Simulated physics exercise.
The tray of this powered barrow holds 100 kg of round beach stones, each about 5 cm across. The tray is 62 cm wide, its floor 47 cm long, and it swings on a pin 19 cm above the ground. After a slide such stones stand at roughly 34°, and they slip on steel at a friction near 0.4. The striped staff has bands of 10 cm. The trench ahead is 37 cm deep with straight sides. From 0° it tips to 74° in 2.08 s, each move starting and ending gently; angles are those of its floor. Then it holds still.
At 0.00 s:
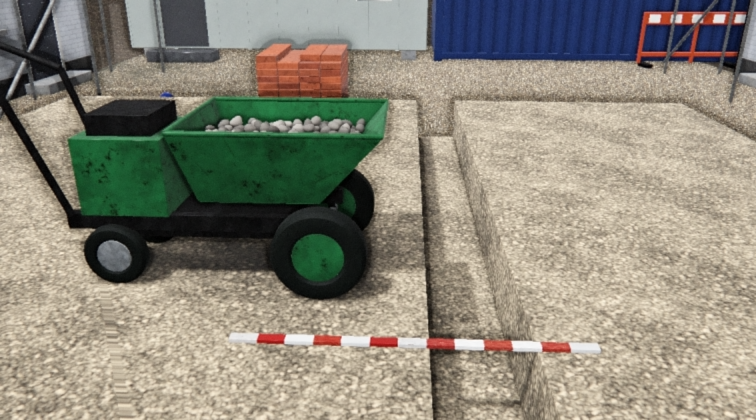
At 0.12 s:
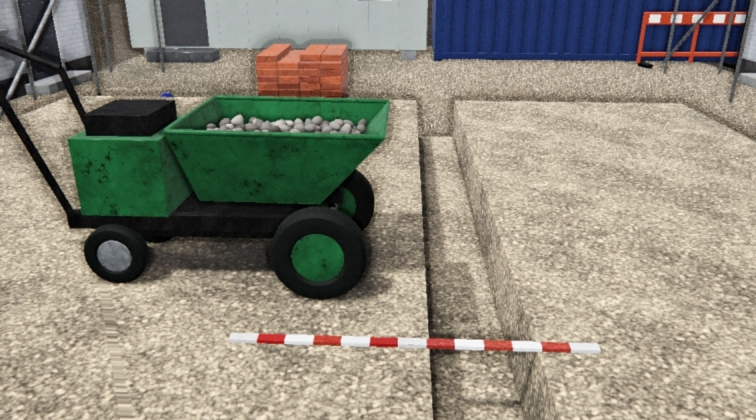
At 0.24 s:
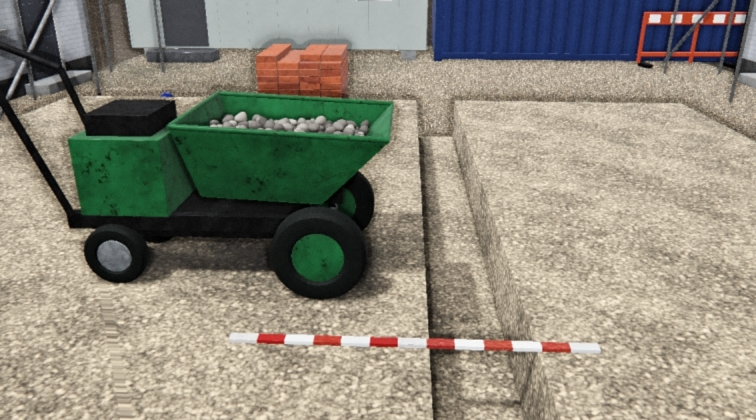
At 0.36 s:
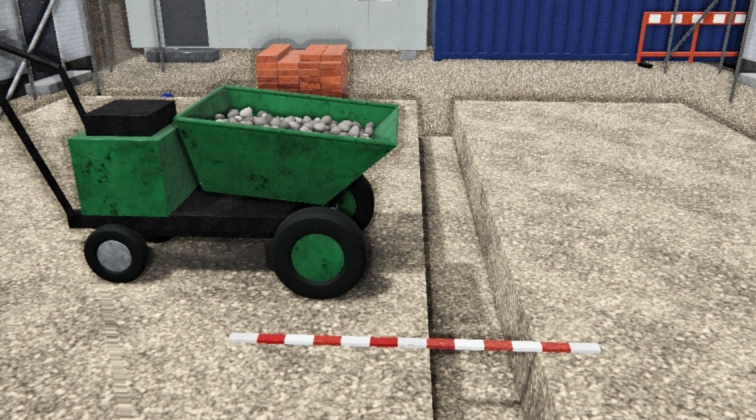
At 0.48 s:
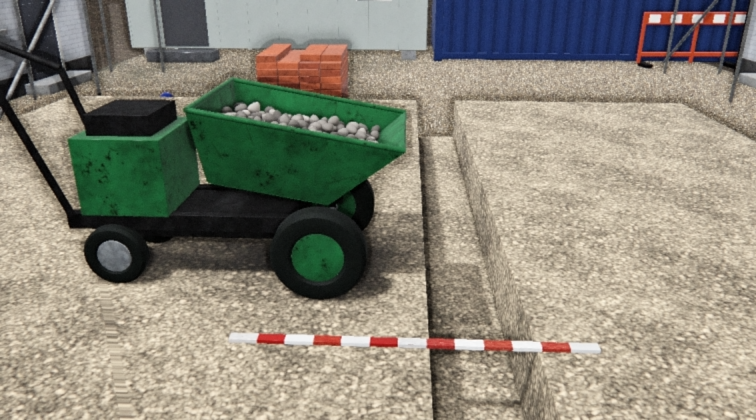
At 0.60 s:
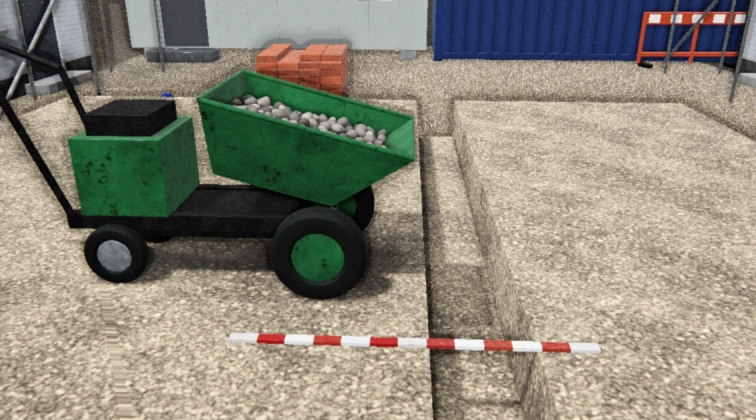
On a gravelly building site, a green powered barrow stood still beside a narrow trench while its tray of round grey stones slowly tilted, the back rising and the front lip dipping to the right.
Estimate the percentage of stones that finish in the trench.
Some 96 per cent of it.
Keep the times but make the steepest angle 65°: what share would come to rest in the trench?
Then about 90 per cent.
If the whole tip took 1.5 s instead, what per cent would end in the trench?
Then about 95 per cent.
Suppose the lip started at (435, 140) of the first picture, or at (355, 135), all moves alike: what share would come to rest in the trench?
Near 40 per cent from the first place, 100 from the second.
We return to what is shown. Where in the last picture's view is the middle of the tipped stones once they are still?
Around (474, 329).
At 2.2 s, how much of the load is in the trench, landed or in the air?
About 80 per cent by then.
After 1.6 s the floor is at 62°; 95 % in the tray, 5 % in the trench; the foremost stones are at (492, 269).
After 2.2 s the floor is at 74°; 17 % in the tray, 79 % in the trench, 4 % past the trench; the foremost stones are at (604, 269).
After 2.5 s the floor is at 74°; 2 % in the tray, 95 % in the trench, 4 % past the trench; the foremost stones are at (624, 271).
After 4.5 s the floor is at 74°; 0 % in the tray, 96 % in the trench, 4 % past the trench; the foremost stones are at (625, 271).
